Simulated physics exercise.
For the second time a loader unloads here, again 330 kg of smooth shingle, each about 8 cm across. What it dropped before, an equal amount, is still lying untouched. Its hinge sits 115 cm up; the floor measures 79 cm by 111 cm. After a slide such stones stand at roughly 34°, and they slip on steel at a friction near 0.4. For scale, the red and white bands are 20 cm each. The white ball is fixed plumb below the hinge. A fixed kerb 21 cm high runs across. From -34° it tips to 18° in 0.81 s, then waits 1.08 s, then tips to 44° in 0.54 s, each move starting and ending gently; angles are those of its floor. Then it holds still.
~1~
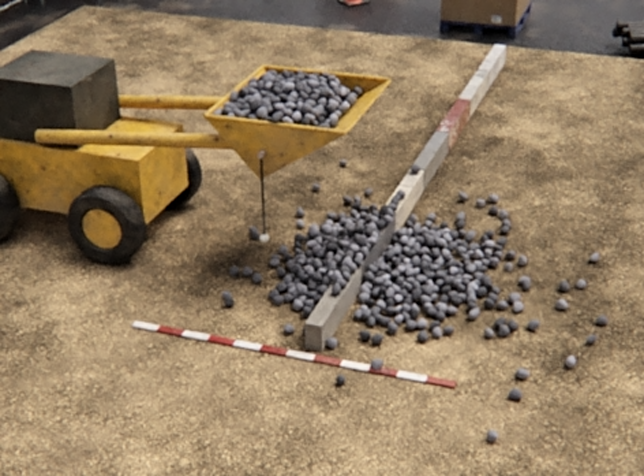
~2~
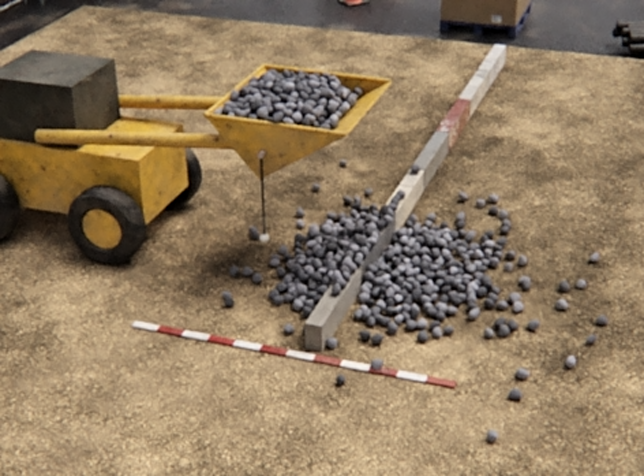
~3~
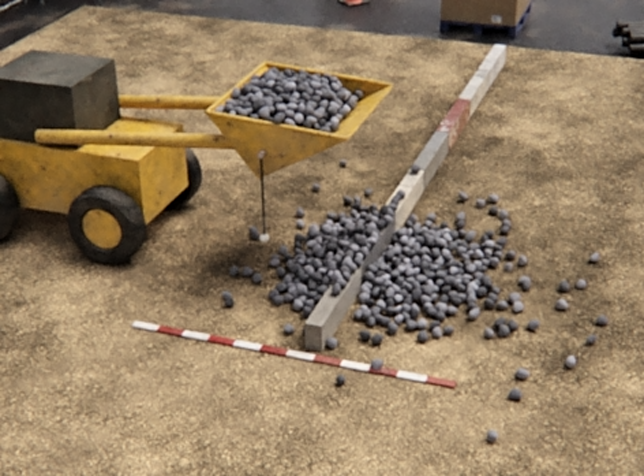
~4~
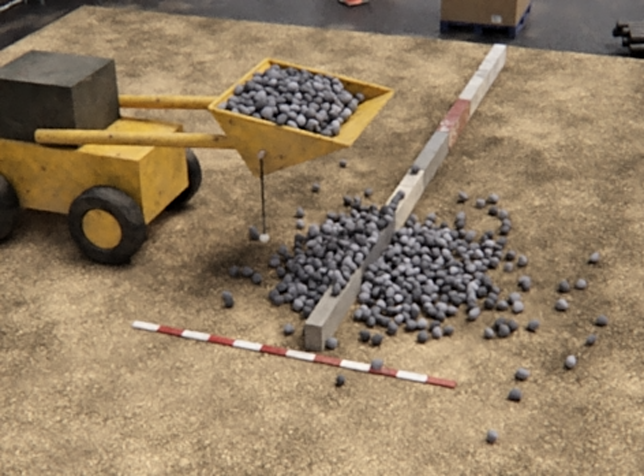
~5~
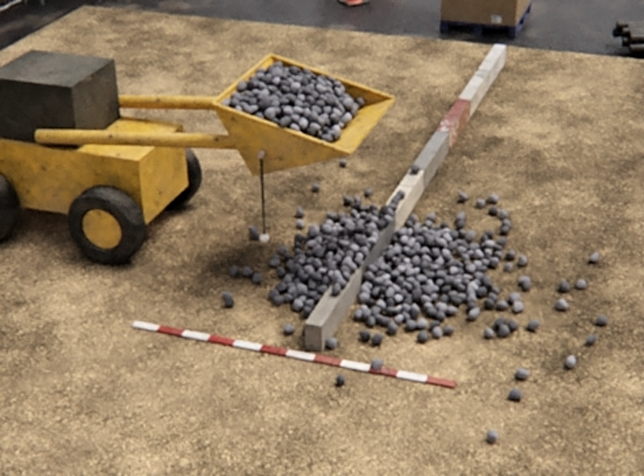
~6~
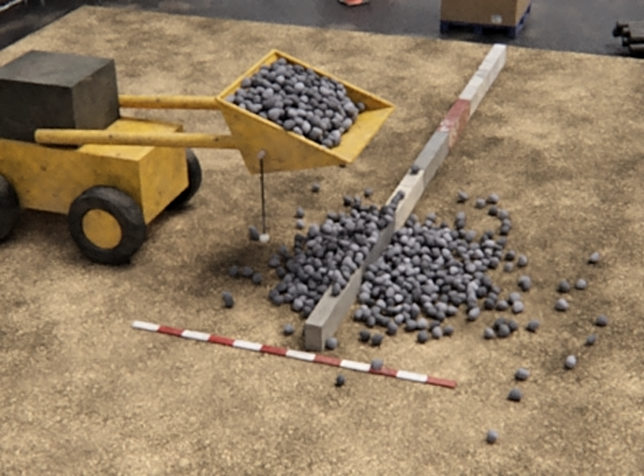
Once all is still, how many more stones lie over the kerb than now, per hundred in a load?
About 93 per cent.
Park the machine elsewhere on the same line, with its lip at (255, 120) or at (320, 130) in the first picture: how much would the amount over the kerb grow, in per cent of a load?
About 5 and 75 per cent.
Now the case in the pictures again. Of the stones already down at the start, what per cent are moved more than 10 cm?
About 10 per cent.
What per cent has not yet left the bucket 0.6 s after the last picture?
It holds some 95 per cent.
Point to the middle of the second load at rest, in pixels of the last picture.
Around (416, 263).
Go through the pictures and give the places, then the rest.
The bucket is at -34°, its lip at (345, 133); the top of the load is at (294, 85). The earlier load is highest near (369, 233), 29 cm above ground level, 51 % on this side of the kerb, 49 % over the kerb, in the first frame.
Lip at (346, 135), floor tilted -33°, highest stones at (289, 84), in the second frame.
Lip at (347, 139), floor tilted -30°, highest stones at (285, 84), in the third frame.
The bucket is at -26°, its lip at (349, 145); the top of the load is at (278, 81), in the fourth frame.
Lip at (350, 154), floor tilted -20°, highest stones at (270, 78), in the fifth frame.
The bucket is at -14°, its lip at (351, 163); the top of the load is at (270, 72), in the sixth frame.
Then, 0.3 s after the last picture the floor is at 10°; in per cent of one load, 100 in the bucket, 51 on this side of the kerb, 49 over the kerb; the foremost stones are at (590, 302).
Then, 0.6 s after the last picture the floor is at 18°; in per cent of one load, 95 in the bucket, 55 on this side of the kerb, 50 over the kerb; the foremost stones are at (590, 302).
Then, 2.5 s after the last picture the floor is at 44°; in per cent of one load, 0 in the bucket, 58 on this side of the kerb, 142 over the kerb; the foremost stones are at (590, 302).
Then, 5.1 s after the last picture the floor is at 44°; in per cent of one load, 0 in the bucket, 58 on this side of the kerb, 142 over the kerb; the foremost stones are at (590, 302). Net gain over the kerb, 93.
